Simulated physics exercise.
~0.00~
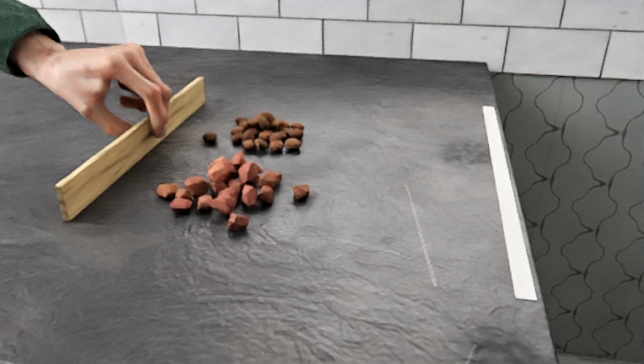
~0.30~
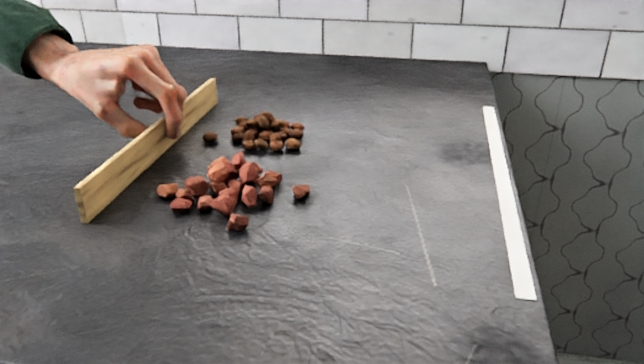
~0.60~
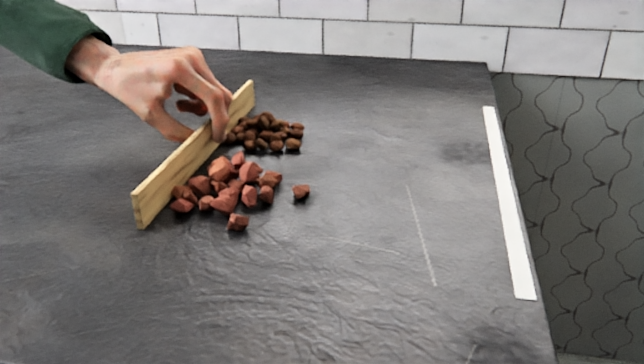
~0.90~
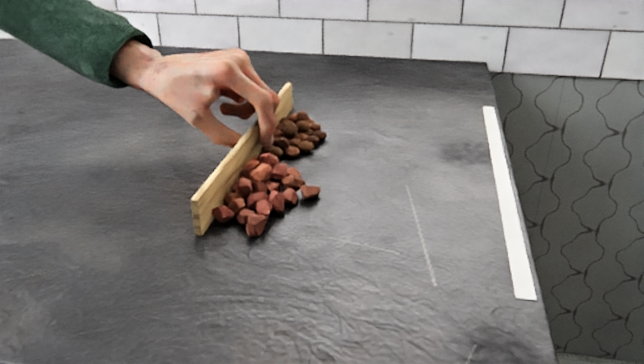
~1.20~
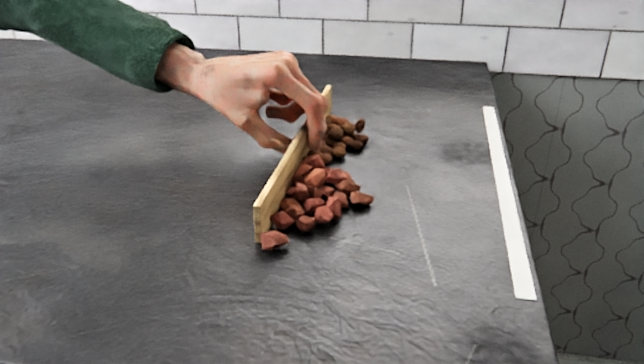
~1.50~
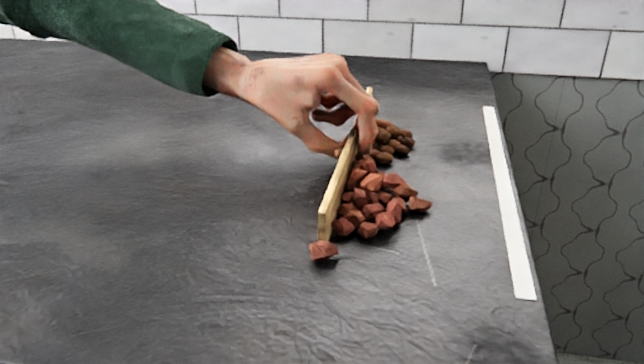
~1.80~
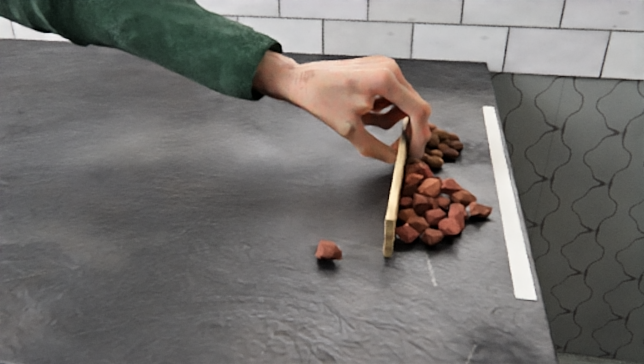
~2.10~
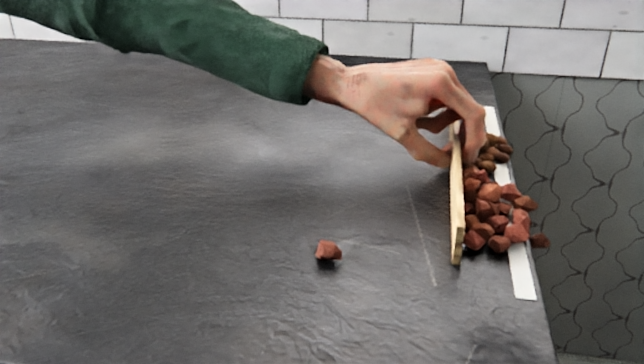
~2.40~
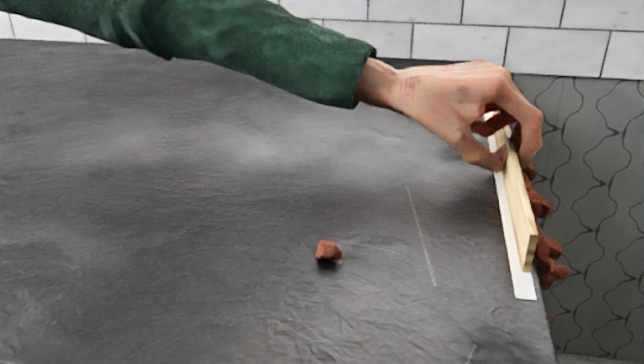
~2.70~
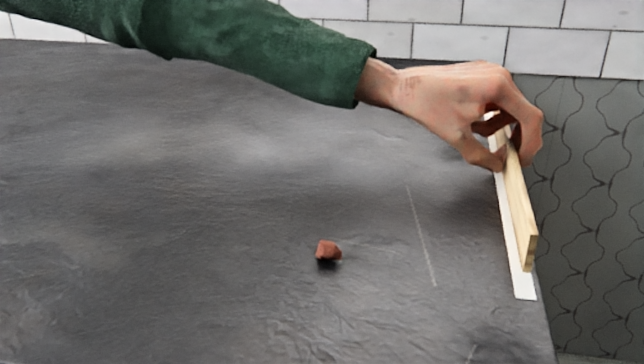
On a dark countertop, a hand pushes brown chunks rightward off the edge, leaving one behind.
